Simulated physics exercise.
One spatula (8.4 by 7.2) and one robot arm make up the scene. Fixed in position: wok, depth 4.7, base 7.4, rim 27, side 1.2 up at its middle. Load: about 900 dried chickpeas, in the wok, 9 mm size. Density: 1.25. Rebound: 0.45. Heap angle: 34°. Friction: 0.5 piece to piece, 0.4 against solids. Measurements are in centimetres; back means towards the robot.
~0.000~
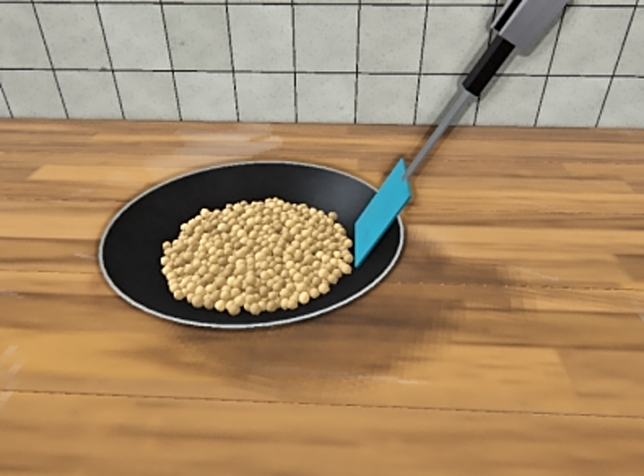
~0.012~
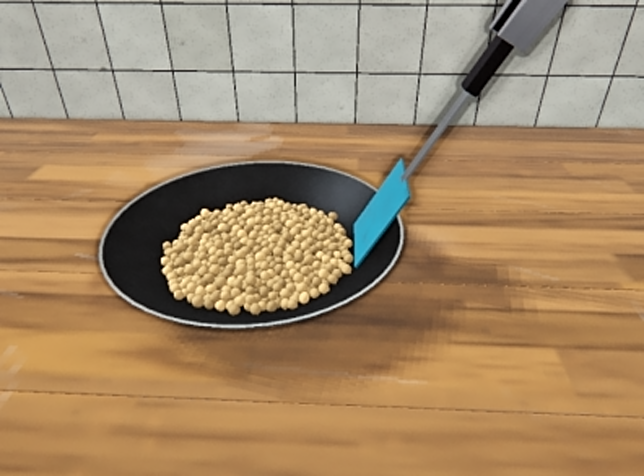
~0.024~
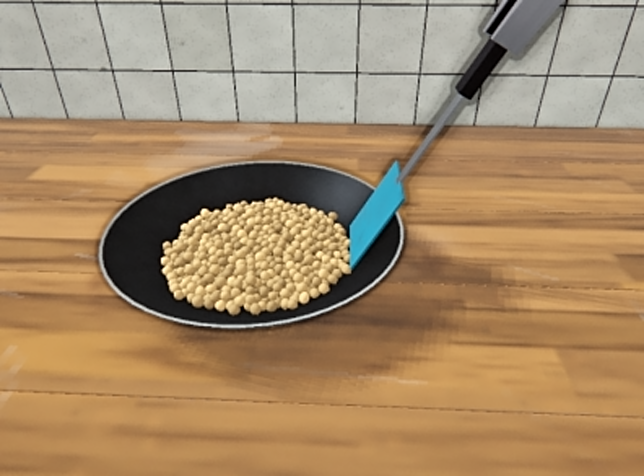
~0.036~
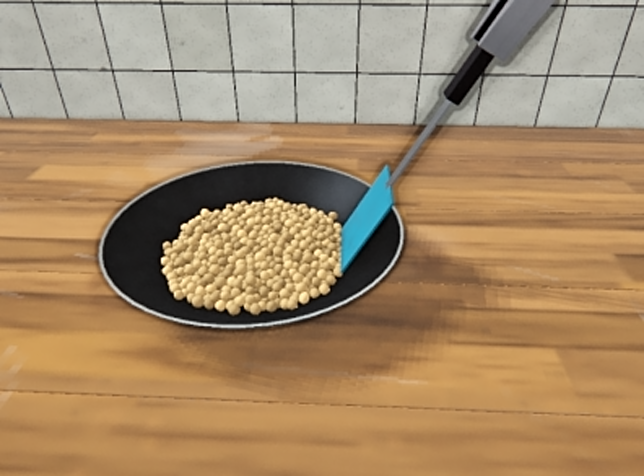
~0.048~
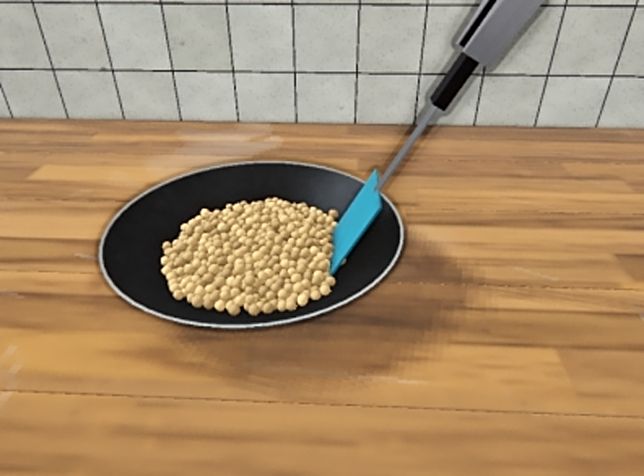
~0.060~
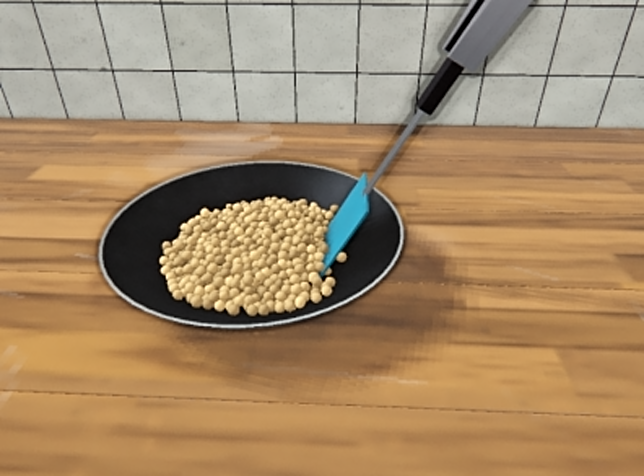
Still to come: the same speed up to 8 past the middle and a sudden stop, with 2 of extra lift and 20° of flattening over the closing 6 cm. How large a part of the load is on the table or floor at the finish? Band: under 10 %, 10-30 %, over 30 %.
10-30 %.
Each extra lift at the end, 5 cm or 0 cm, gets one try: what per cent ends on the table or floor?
Result: Approx. 20 % and 20 %, one try each.
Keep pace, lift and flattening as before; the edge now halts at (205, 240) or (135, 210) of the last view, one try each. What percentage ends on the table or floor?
The two tries give near 0 and near 35 in a hundred.
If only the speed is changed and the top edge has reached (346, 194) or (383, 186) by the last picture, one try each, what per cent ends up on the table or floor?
Try one roughly 35 per cent; try two roughly 5 per cent.
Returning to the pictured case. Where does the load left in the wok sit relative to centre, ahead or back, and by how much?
Ahead, by about 4.0 cm.
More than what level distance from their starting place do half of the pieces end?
About 5 centimetres.
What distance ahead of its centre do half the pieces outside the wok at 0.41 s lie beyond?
The distance is around 18 cm.
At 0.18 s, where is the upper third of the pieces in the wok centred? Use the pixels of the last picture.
(188, 228).
After 0.12 s, sloping 61°, highest piece 5 above the table; 900 in the wok.
After 0.18 s, sloping 55°, highest piece 6 above the table; 900 in the wok.
After 0.41 s, sloping 41°, highest piece 6 above the table; 724 in the wok, 169 on the table or floor, 7 on the blade or in flight.
After 1.46 s, sloping 41°, highest piece 5 above the table; 723 in the wok, 177 on the table or floor.
At rest, 723 in the wok, 177 on the table or floor. That is 20 % on the table or floor.
